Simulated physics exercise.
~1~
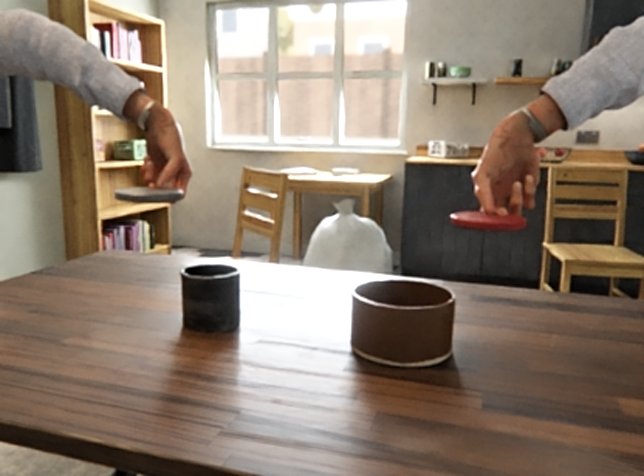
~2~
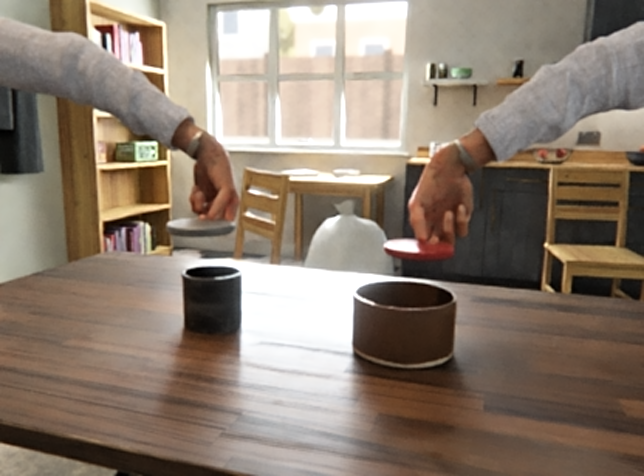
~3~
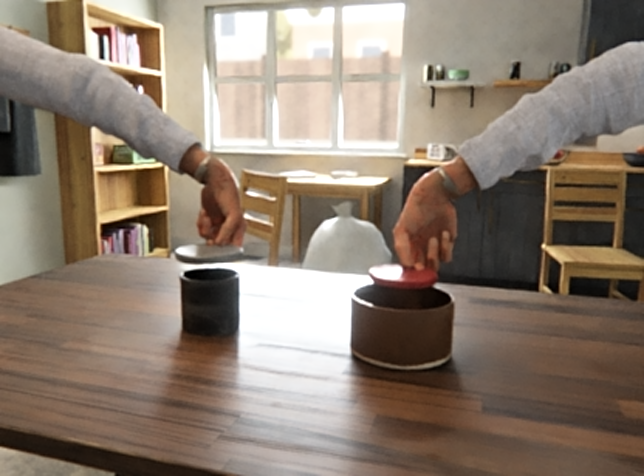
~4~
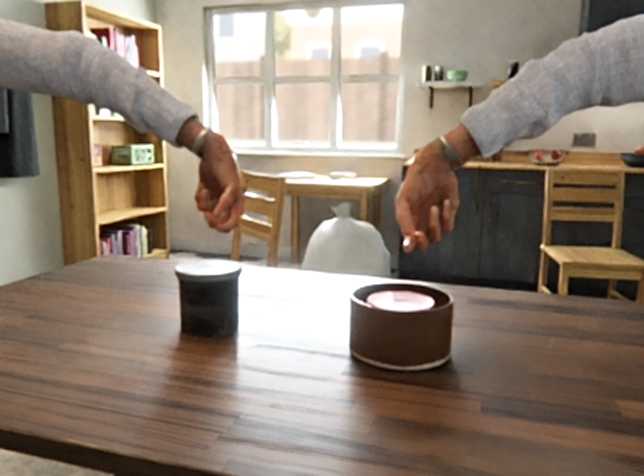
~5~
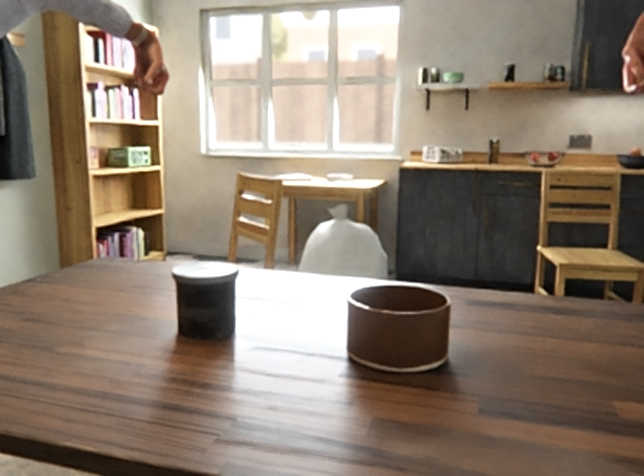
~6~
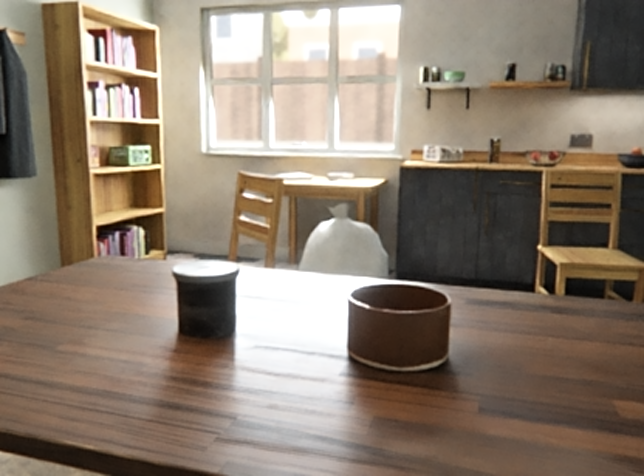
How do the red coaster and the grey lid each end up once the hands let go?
The red coaster falls down inside the wide brown container and leaves it open, while the grey lid rests on the rim of the dark beaker and covers it.
Two hands lowered a grey lid over a dark beaker and a red coaster over a wider brown container, then let go and pulled away. The lid stayed on the rim, while the coaster dropped inside and out of sight.
